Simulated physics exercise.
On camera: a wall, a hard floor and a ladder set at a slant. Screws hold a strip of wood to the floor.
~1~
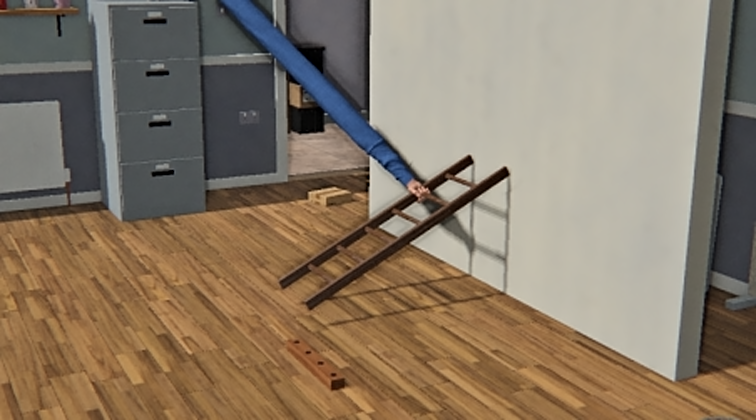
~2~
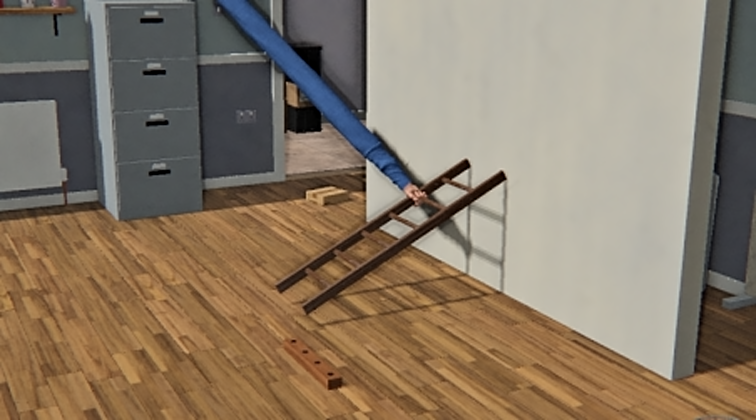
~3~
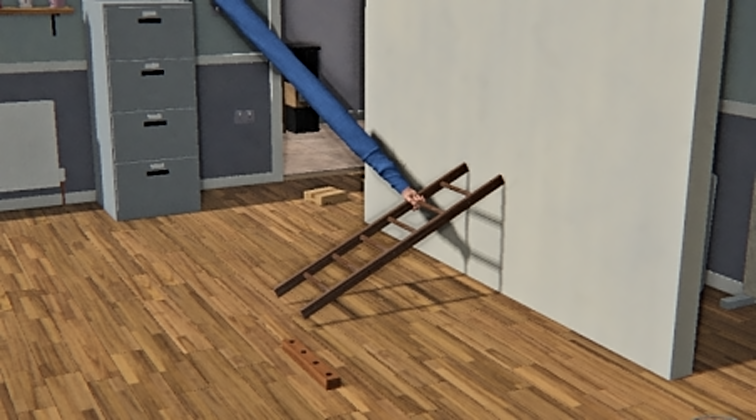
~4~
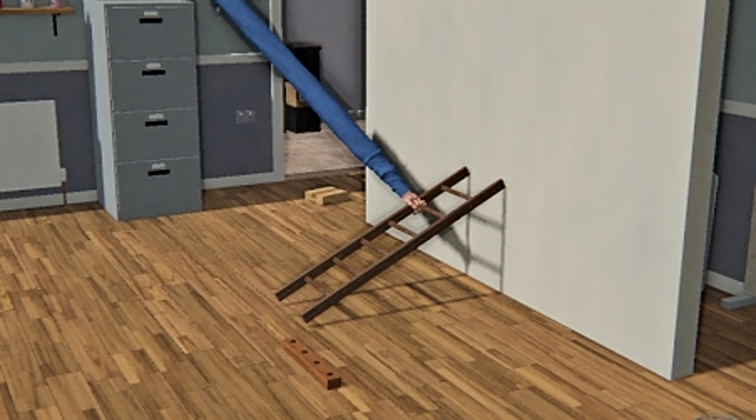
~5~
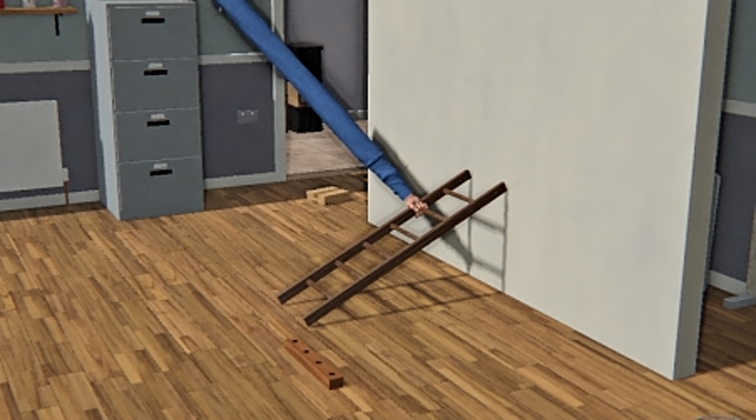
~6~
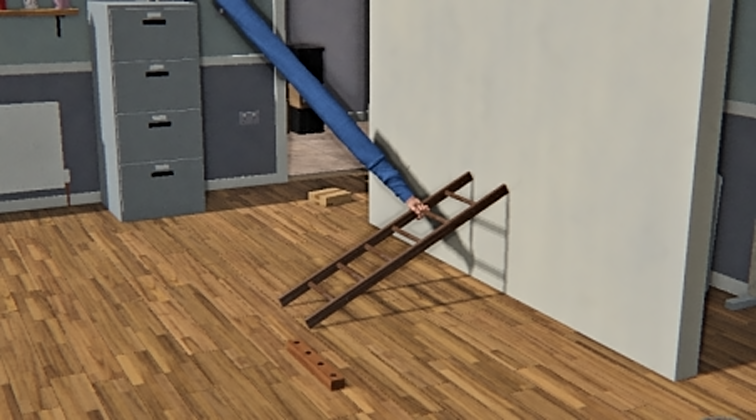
The clip shows a blue-sleeved arm holding a brown ladder set at a slant by a pale wall, with a strip of wood on the wooden floor nearby; the hand lowers the ladder slightly, and little else moves.
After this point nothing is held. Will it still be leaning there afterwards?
Slithers away.
Then, 0.26 s past the last view, brown ladder leaning 13° off how it started near (387, 272).
Then, 0.42 s past the last view, brown ladder leaning 25° off how it started near (382, 287).
Finally, the brown ladder slips down, near (382, 297).
